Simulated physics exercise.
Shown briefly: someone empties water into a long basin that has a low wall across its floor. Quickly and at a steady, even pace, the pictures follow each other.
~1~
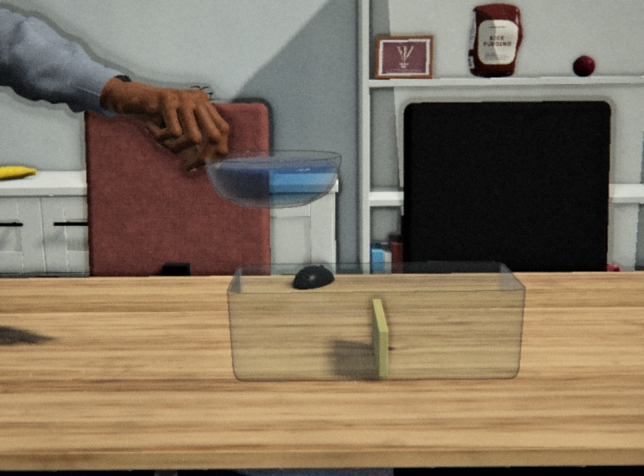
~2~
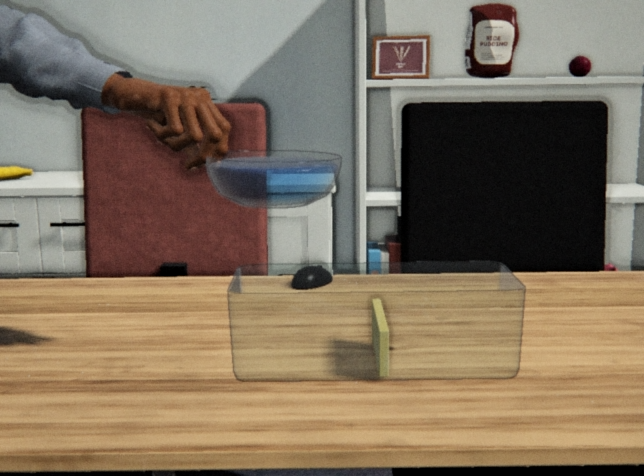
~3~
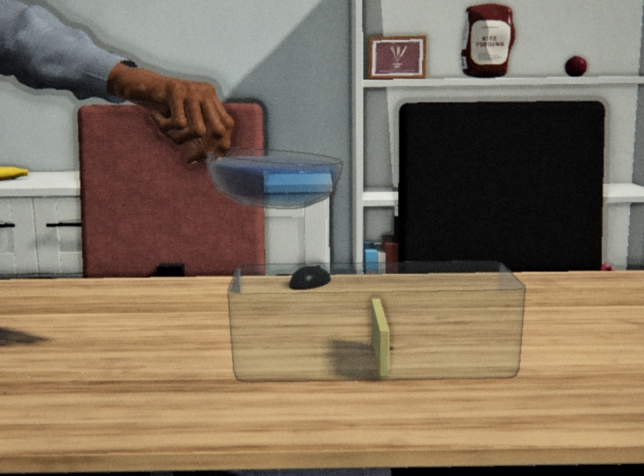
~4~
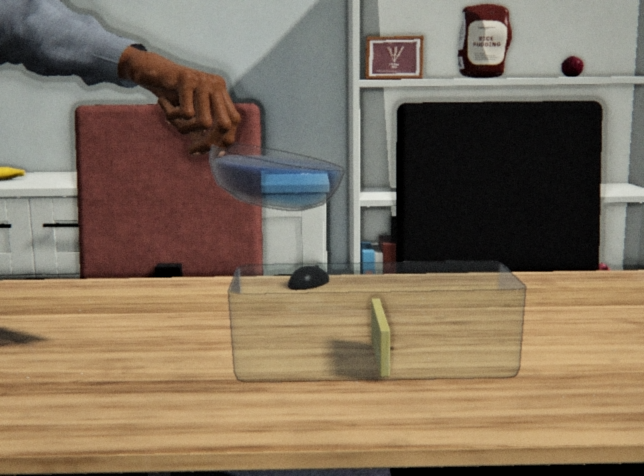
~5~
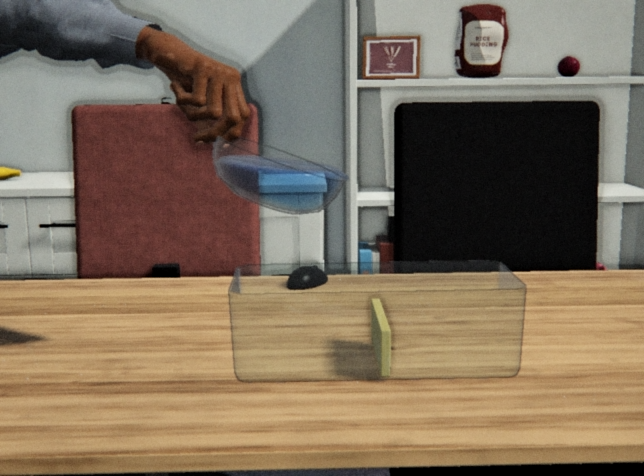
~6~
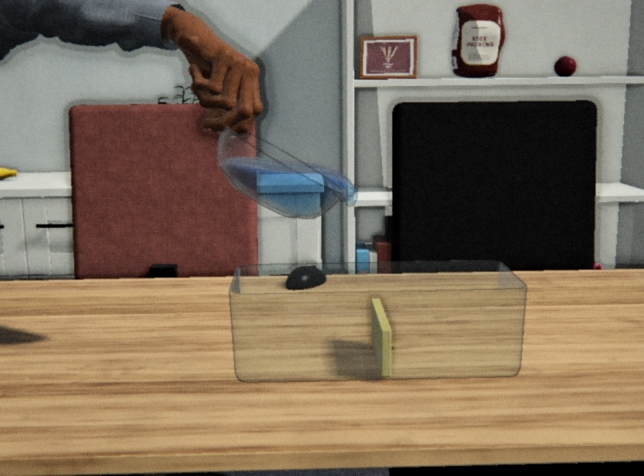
In this clip, a hand tilts a clear bowl of blue water steadily to the right above a long transparent basin with a low wall across its floor, and a little water begins to pass over the bowl's right rim.
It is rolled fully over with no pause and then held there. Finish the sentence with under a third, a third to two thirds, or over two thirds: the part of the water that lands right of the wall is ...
It is a third to two thirds.
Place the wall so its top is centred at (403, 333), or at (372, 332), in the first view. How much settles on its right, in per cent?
Record: Case 1 near 25 %, case 2 near 60 %.
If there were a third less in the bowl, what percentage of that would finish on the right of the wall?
About 30 parts in a hundred, give or take.
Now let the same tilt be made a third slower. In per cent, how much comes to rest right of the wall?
It comes to near 60 per cent.
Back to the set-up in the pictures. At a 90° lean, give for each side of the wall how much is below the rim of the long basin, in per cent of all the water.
On the left 20 per cent, on the right 45 per cent.
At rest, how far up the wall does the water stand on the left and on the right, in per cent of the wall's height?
Roughly 20 percent left, 30 percent right.
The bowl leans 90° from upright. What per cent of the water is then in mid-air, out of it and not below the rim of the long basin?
Around 25 %.
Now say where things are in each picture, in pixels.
It leans 0°; its right rim is at (340, 157); the water meets the walls at (210, 164) and (338, 162); the long basin's rim runs from (234, 280) to (513, 276); the wall's top is at (380, 315), in the first frame.
It leans 1°; its right rim is at (341, 158); the water meets the walls at (210, 163) and (339, 163), in the second frame.
It leans 5°; its right rim is at (342, 163); the water meets the walls at (212, 161) and (339, 165), in the third frame.
It leans 12°; its right rim is at (344, 171); the water meets the walls at (215, 159) and (342, 168), in the fourth frame.
It leans 21°; its right rim is at (344, 181); the water meets the walls at (217, 159) and (342, 175); 3 per cent is over the edge, in the fifth frame.
It leans 31°; its right rim is at (343, 193); the water meets the walls at (222, 161) and (324, 177); 11 per cent is over the edge, in the sixth frame.
A moment on, the bowl is tipped on its side and 8 per cent is still to pour, 22 is left of the wall and 45 right of it.
Next, the bowl is tipped right over and 0 per cent is still to pour, 47 is left of the wall and 47 right of it.
Then the bowl is tipped right over and 0 per cent is still to pour, 48 is left of the wall and 49 right of it.
Later the bowl is tipped right over and 0 per cent is still to pour, 48 is left of the wall and 49 right of it.
At rest 48 per cent lies left of the wall, 49 right of it and 3 outside.
